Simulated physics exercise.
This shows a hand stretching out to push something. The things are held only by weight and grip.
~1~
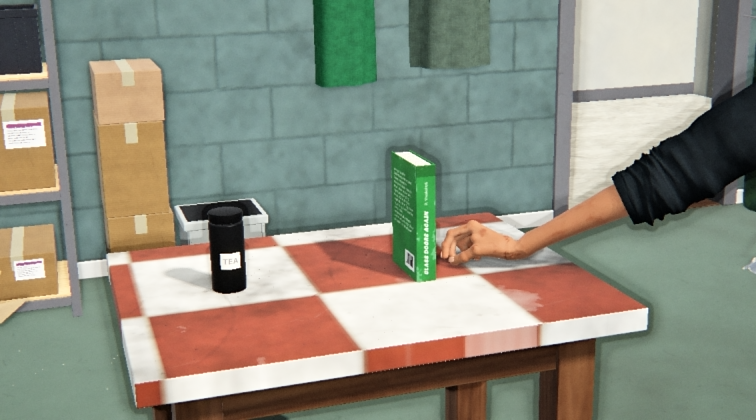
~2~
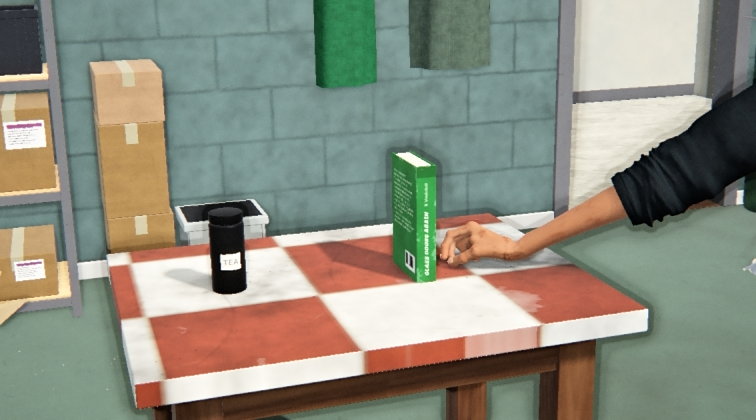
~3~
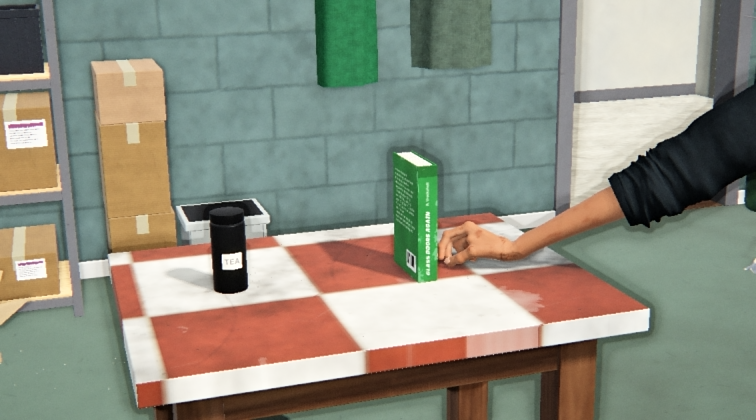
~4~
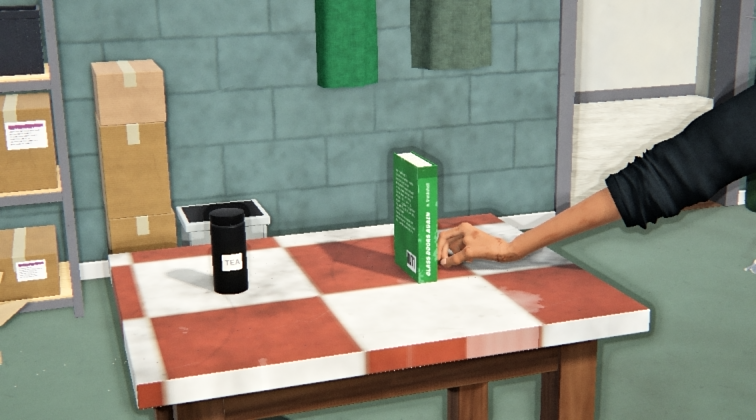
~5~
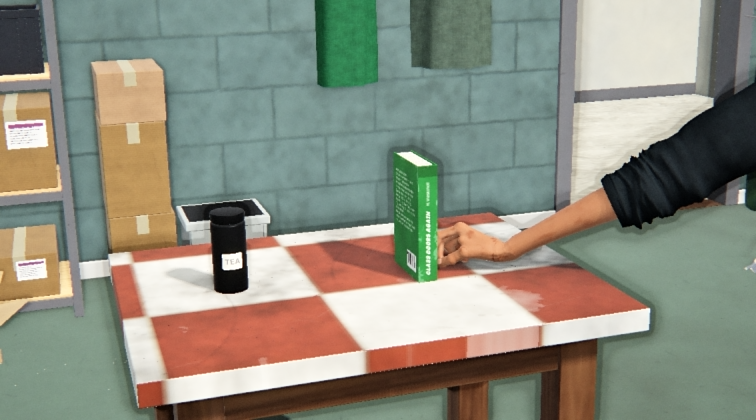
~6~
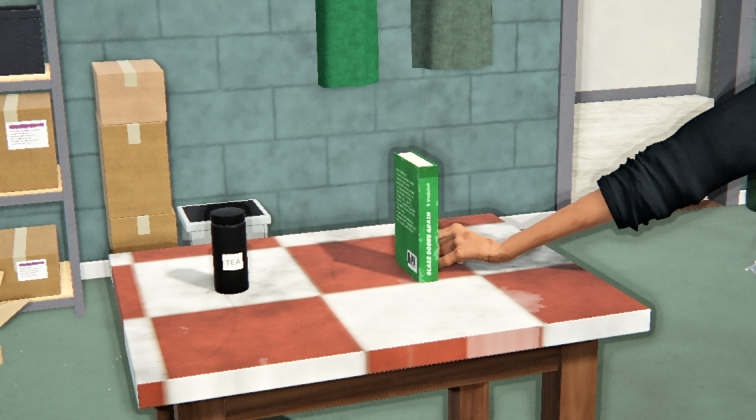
A hand reached in from the right and rested its fingers against a green book standing on a checkered table, shifting only slightly, while the book and the black tea canister stayed put.
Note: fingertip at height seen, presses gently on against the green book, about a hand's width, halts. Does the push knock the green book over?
No, it stays up.
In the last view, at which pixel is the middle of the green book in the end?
Near (353, 222).
Then, 0.60 s later than the last frame, green book moved a little near (395, 218).
Then, 1.20 s later than the last frame, green book moved about its own width near (370, 221).
When it is over, moved from the start, green book. End places, in pixels of the last picture, green book near (353, 222).
